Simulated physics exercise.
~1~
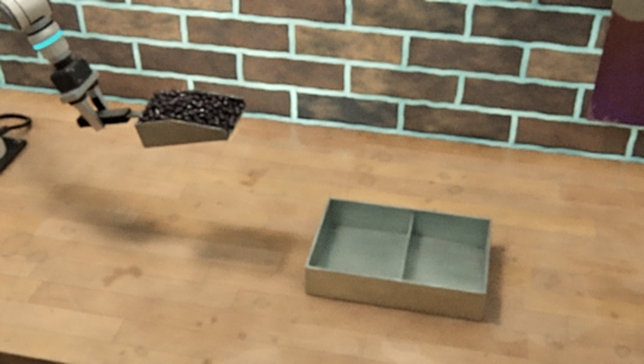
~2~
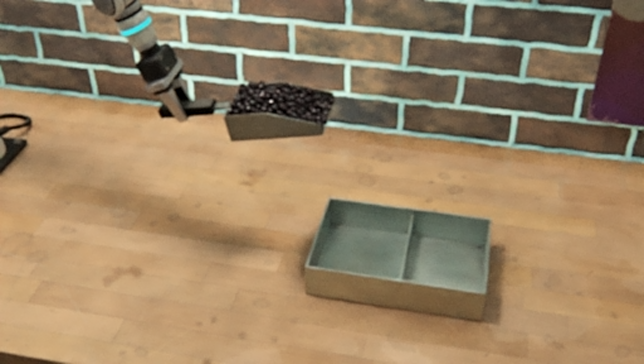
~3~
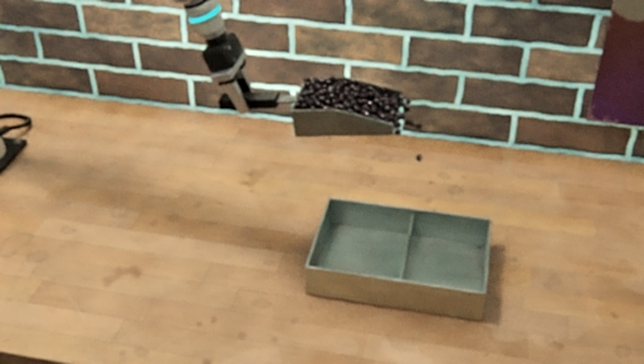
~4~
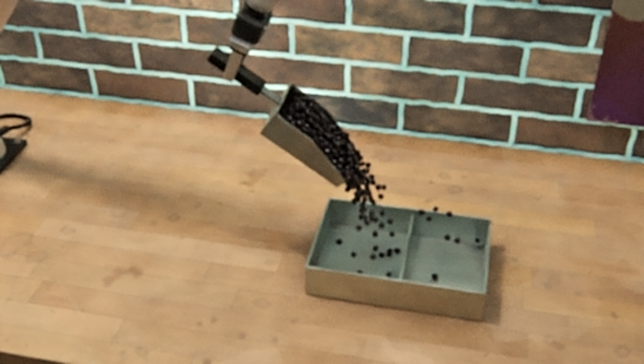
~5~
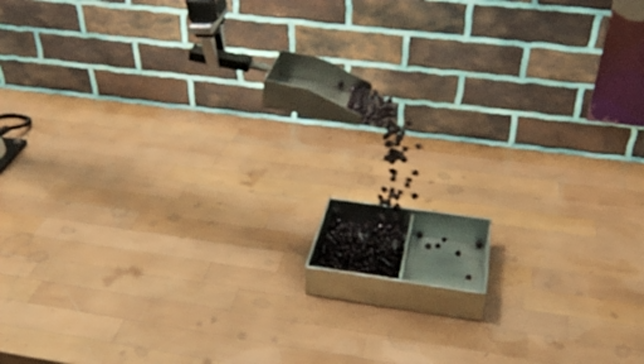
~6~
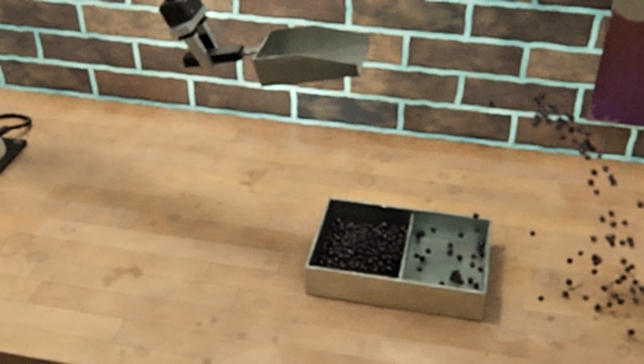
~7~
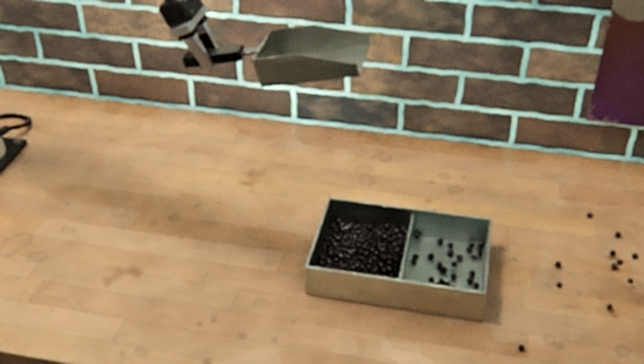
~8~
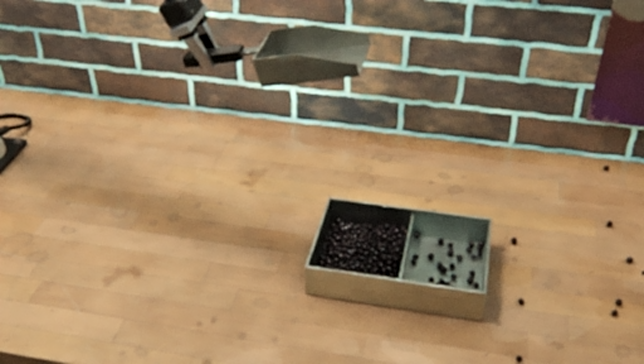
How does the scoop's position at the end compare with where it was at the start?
The scoop ends up farther to the right and higher than at the start. It begins near the upper left and finishes raised in front of the brick wall, above and slightly left of the box.
A robot arm with a light blue band holds a grey scoop heaped with black beads over a wooden table, seen from above against a brown brick wall. A grey box with two compartments sits on the table. The arm carries the scoop right, and a few beads slip off its front. It tips the scoop steeply, pouring beads into the box and largely filling the left compartment. The scoop then rises and tilts back, flinging the remaining beads rightward. It stays still and empty, with scattered beads in the right compartment and a few on the table.
